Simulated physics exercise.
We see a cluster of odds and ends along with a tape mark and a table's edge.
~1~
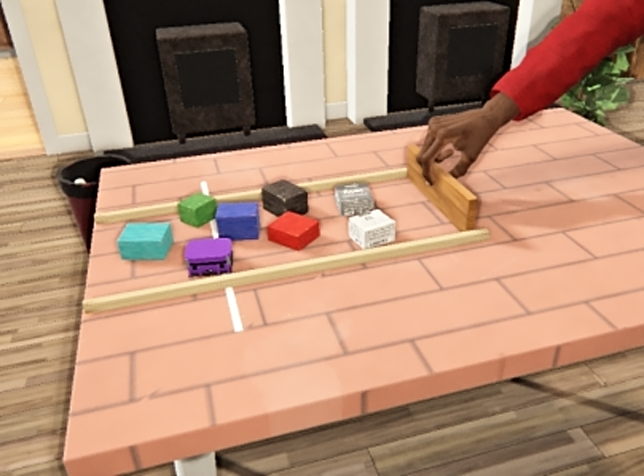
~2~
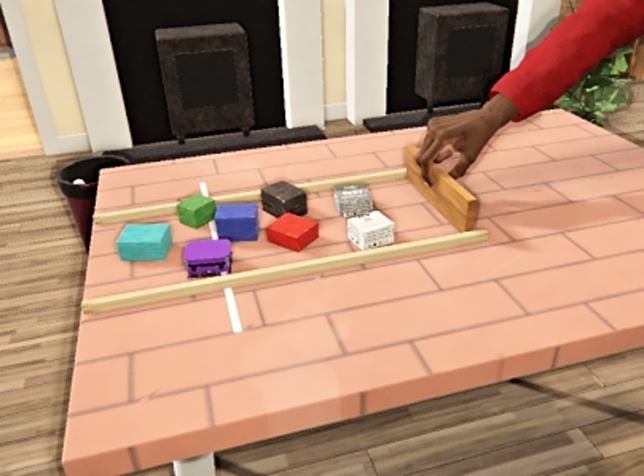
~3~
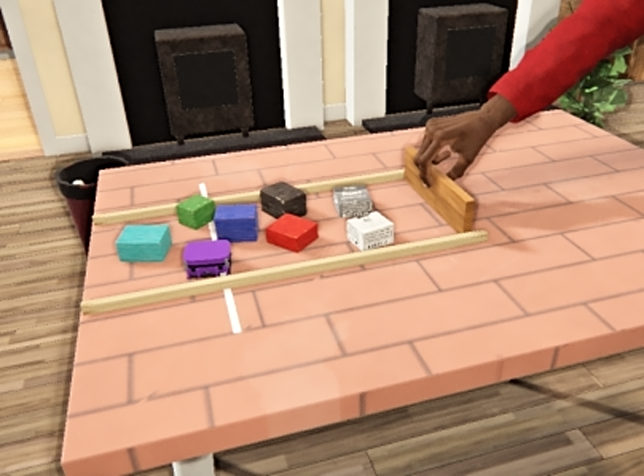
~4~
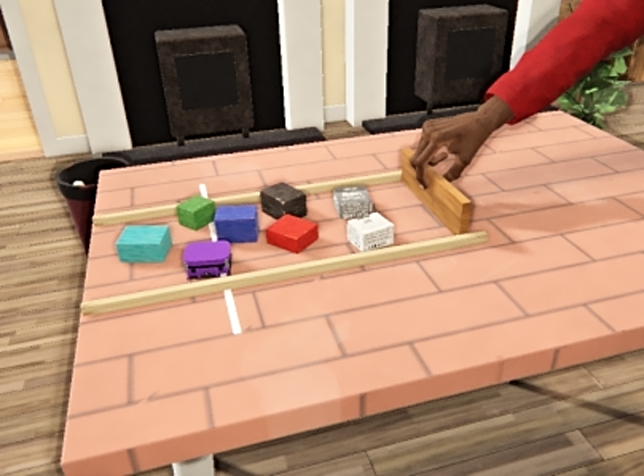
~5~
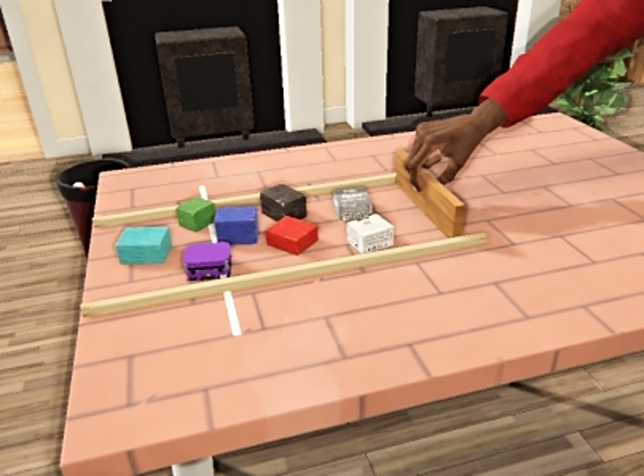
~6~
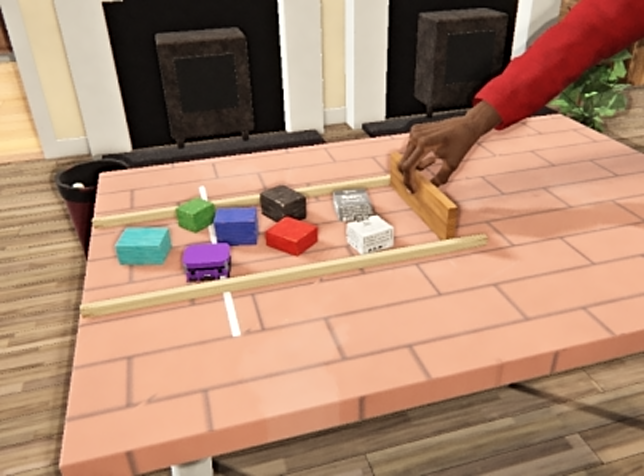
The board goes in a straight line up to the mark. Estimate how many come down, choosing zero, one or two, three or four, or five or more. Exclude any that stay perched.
The count that comes down is zero.
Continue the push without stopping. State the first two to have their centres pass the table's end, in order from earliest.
In order, first the turquoise block, then the green block.
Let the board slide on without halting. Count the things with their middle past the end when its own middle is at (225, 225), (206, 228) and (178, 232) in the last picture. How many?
Respectively, 0, 0 and 1.
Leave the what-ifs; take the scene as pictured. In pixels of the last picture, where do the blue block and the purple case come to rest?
The blue block ends up near (149, 237), and the purple case near (147, 281).
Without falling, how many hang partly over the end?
Overhanging ones - 1.
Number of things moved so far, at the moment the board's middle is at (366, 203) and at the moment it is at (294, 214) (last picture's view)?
Counting first: 2, next 5.
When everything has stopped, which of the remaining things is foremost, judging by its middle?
Turquoise block.
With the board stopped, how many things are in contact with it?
Contact count: 2.
Soon after, none off yet; turquoise block at rest near (144, 246); green block at rest near (196, 215); purple case at rest near (208, 263).
Then, none off yet; turquoise block moved a little near (131, 249); green block moved about its own width near (161, 219); purple case moved about its own width near (180, 274).
At rest, the number that fall off is zero.
